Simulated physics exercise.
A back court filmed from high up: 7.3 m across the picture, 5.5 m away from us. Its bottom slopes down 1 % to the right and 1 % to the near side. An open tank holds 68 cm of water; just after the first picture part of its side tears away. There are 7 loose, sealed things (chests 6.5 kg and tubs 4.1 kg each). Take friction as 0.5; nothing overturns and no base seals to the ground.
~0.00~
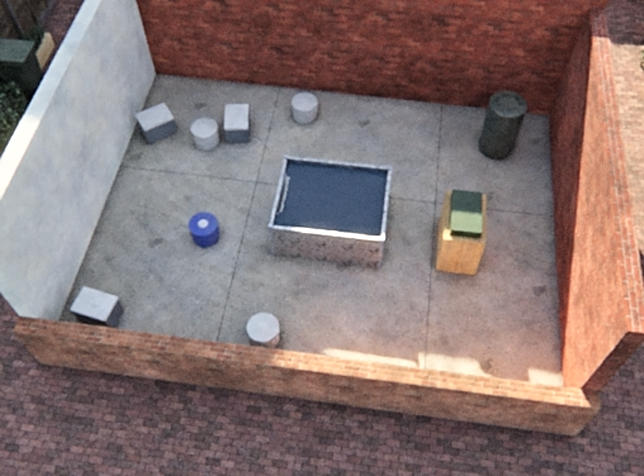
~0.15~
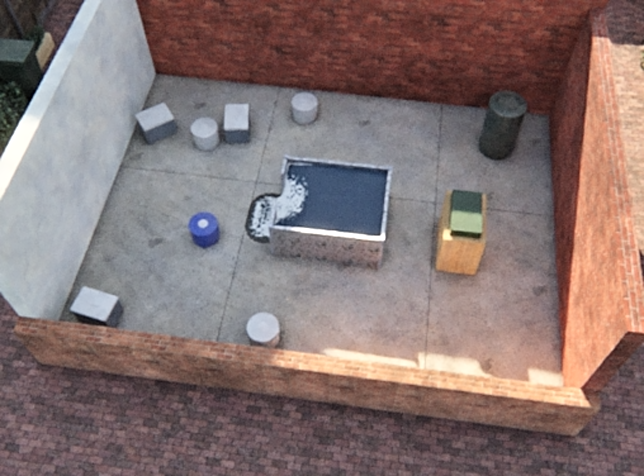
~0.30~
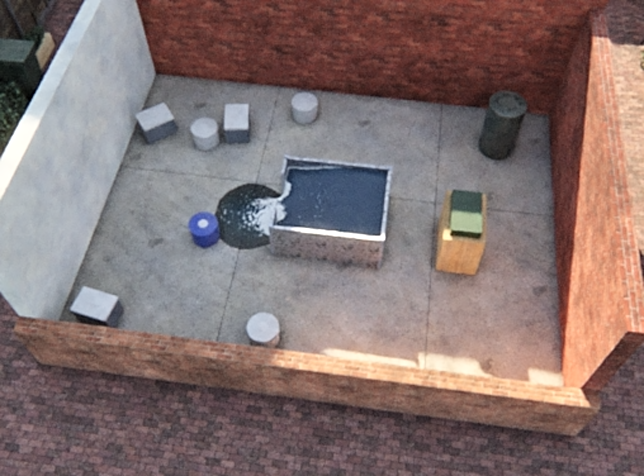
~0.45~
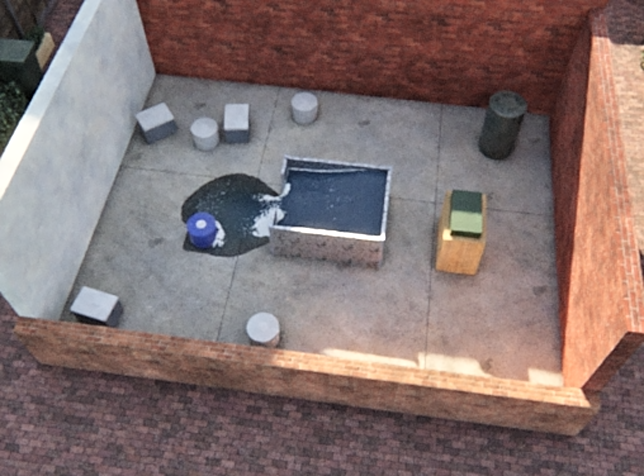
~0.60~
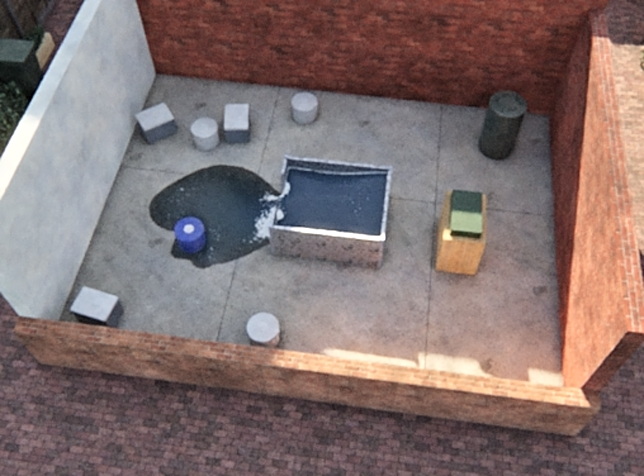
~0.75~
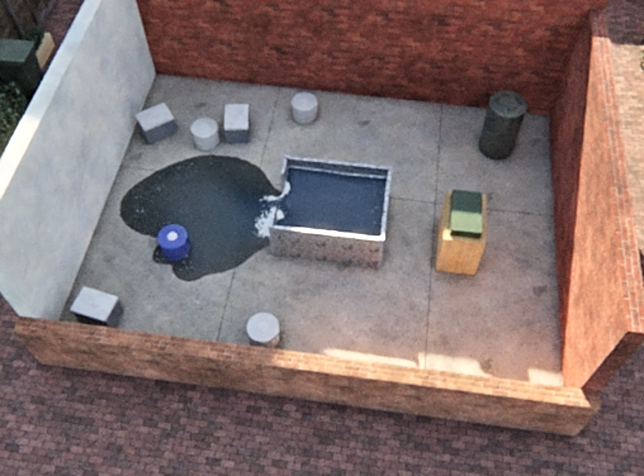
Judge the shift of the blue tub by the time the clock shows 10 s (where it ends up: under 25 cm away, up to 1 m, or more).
Blue tub gets carried off.
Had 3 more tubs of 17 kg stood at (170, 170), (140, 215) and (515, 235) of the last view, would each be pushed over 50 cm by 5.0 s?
In turn: Over, past it, under.
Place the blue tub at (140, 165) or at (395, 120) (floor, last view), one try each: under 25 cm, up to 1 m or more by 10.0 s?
In turn: It travels far; it ends far away.
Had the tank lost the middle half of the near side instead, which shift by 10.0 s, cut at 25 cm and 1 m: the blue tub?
In that case the blue tub slides a little.
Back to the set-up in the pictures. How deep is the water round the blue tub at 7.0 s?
About 5 cm.
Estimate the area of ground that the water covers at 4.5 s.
Some 21 m2.
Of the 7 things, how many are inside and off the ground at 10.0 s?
At that moment 5.
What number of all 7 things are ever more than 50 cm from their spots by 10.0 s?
That makes 7.
After 2.0 s the blue tub is near (75, 288), 2.1 m from its start, afloat; 2 afloat.
After 4.5 s the blue tub is near (164, 288), 1.2 m from its start, afloat; 4 afloat.
After 7.0 s the blue tub is near (330, 262), 2.1 m from its start, afloat; 3 afloat.
After 10.0 s the blue tub is near (433, 271), 3.6 m from its start, aground; 5 afloat.
